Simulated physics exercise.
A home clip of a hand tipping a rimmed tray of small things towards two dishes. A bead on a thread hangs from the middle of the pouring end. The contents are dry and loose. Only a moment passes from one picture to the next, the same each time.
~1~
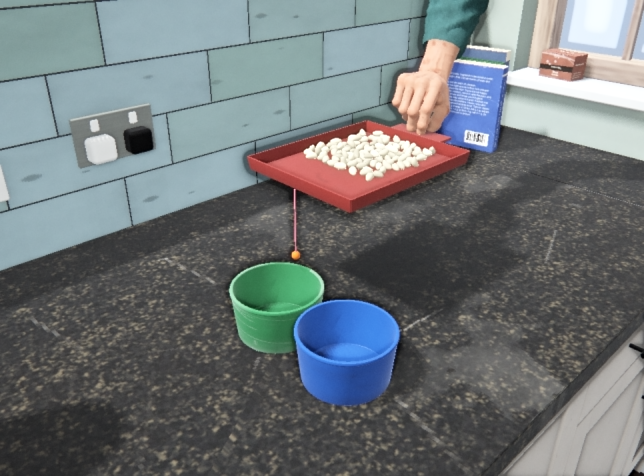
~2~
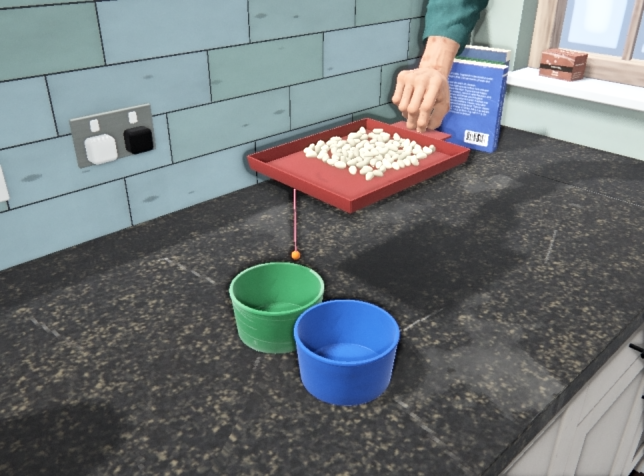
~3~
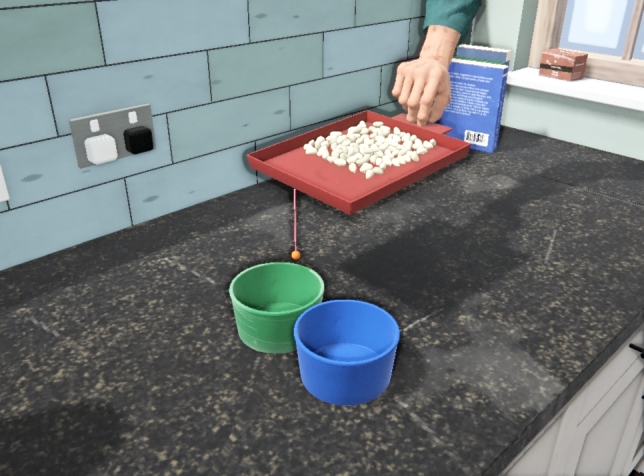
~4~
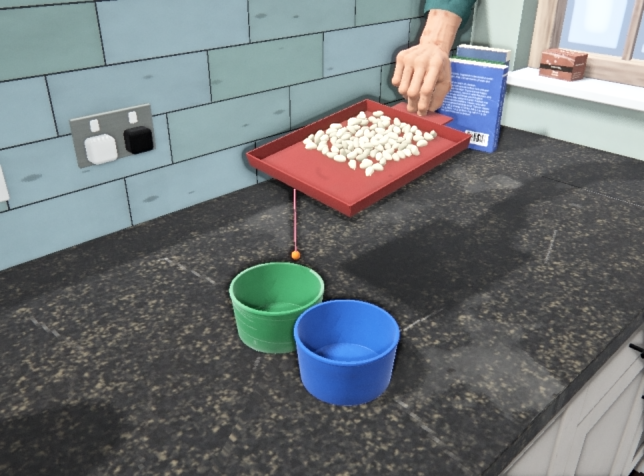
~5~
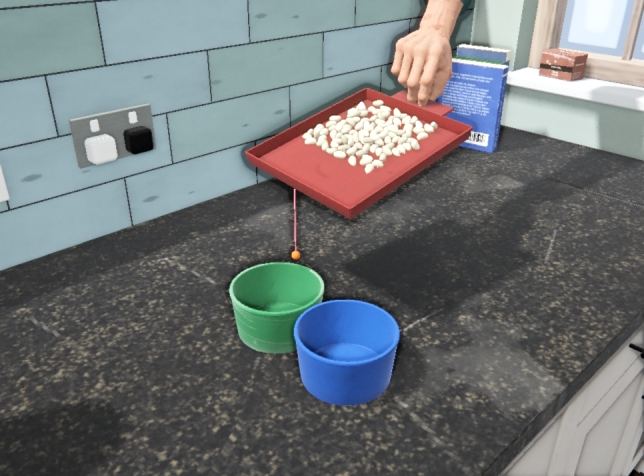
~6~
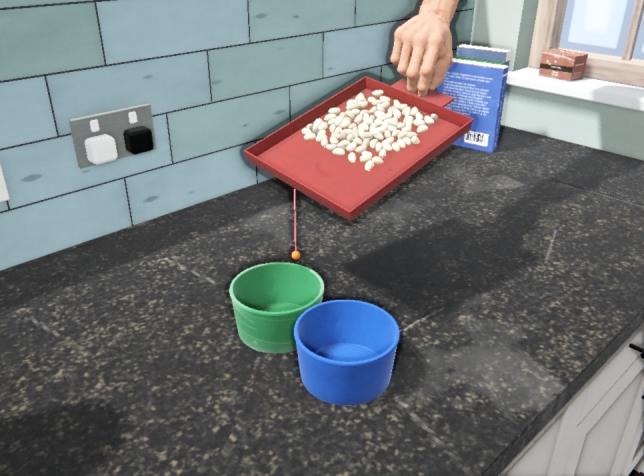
A hand raising the back of a red tray of white beans, slanting it gradually beside a green dish and a blue dish.
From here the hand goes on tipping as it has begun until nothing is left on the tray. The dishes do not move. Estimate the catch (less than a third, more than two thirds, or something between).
The two hold from one third to two thirds of the load.
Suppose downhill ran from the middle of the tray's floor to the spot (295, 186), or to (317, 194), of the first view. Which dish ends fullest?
One: The left-hand dish. Two: The dish on the left.
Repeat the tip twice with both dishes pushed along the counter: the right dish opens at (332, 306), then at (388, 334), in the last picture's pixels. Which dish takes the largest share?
First the right one, then the left one.
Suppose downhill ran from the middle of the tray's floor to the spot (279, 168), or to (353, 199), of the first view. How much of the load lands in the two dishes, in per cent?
In turn 0 and 30 in a hundred.
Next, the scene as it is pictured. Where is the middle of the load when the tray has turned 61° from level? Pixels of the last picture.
At about (336, 176).
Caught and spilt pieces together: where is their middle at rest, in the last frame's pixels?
Roughly at (319, 328).
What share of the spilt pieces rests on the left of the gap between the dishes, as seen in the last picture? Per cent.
Roughly 0 in a hundred.
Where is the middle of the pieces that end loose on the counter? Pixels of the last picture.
Around (351, 326).
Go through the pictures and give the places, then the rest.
Corners of the pouring end near (250, 156) and (351, 198), level; middle of the load near (374, 153), white beans; left dish near (242, 322); right dish near (310, 371); bead on its thread near (296, 255), in the first frame.
Corners of the pouring end near (250, 156) and (351, 199), level; middle of the load near (374, 152), in the second frame.
Corners of the pouring end near (250, 155) and (350, 201), tipped barely, lowest at the right corner; middle of the load near (374, 147), in the third frame.
Corners of the pouring end near (249, 153) and (350, 204), tipped a little, lowest at the right corner; middle of the load near (374, 140), in the fourth frame.
Corners of the pouring end near (248, 152) and (350, 207), tipped a little, lowest at the right corner; middle of the load near (374, 133), in the fifth frame.
Corners of the pouring end near (248, 150) and (350, 209), tipped clearly, lowest at the right corner; middle of the load near (374, 127); left dish near (242, 322); right dish near (310, 371), in the sixth frame.
Shortly afterwards, tray tipped steeply; all but a few on the tray; only a few in the right dish; only a few in the air.
Next, tray tipped right over; the bulk on the tray; only a few in the right dish; a little in the left dish; only a few outside both; a little in the air.
Some moments later, tray tipped past a quarter turn; a little in the right dish; near half in the left dish; near half outside both; only a few in the air.
In the end, tray tipped past a quarter turn; a little in the right dish; near half in the left dish; near half outside both; only a few in the air.
